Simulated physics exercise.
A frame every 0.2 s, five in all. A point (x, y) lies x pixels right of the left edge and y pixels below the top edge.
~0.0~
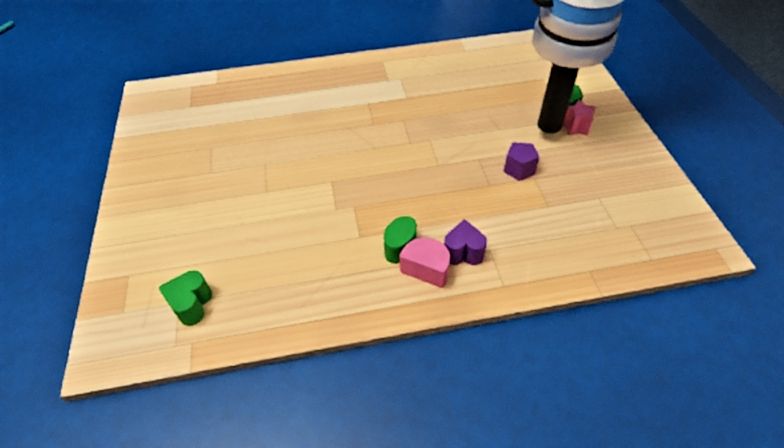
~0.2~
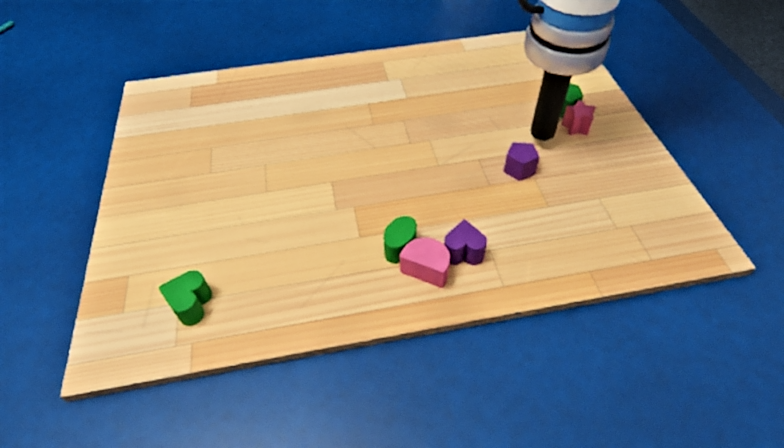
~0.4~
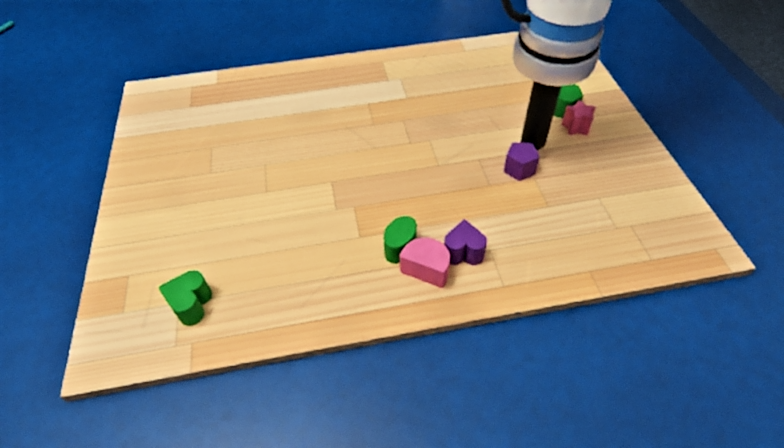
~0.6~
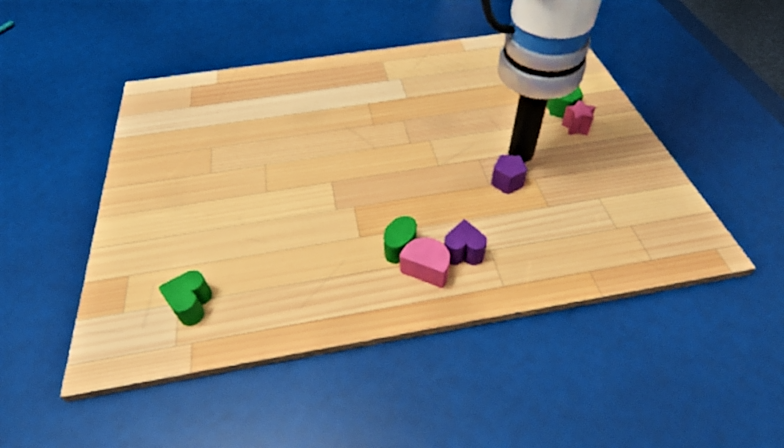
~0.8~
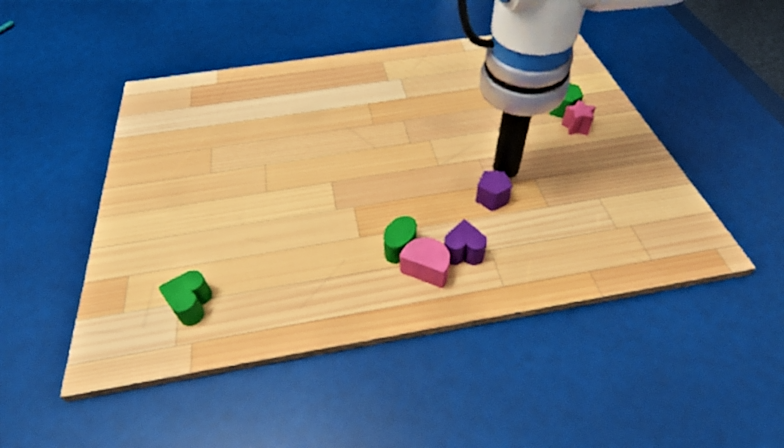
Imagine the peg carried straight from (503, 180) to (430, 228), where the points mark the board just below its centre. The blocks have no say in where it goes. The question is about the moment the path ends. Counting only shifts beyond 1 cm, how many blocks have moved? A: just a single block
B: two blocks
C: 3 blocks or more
I choose B.
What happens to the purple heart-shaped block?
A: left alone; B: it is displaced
B: It is displaced.
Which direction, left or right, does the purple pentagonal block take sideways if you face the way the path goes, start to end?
Left.
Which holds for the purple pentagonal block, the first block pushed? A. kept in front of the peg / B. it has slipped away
That would be B.
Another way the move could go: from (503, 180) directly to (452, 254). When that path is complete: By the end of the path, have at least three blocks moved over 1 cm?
Yes, that is how it ends up.
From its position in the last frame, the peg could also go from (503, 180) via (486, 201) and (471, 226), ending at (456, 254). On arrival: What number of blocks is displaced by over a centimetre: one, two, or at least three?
Shifted over 1 cm: Three or more.
What follows on the original path. One third of the way, peg at (482, 185); purple pentagonal block at (477, 200), turned 25° anticlockwise.
Two thirds of the way, peg at (456, 202); purple heart-shaped block at (470, 249); purple pentagonal block at (467, 216), turned 80° anticlockwise.
At the end, peg at (431, 218); green oval not moved; purple heart-shaped block at (472, 250), turned 20° clockwise; purple pentagonal block at (461, 223), turned 125° anticlockwise.
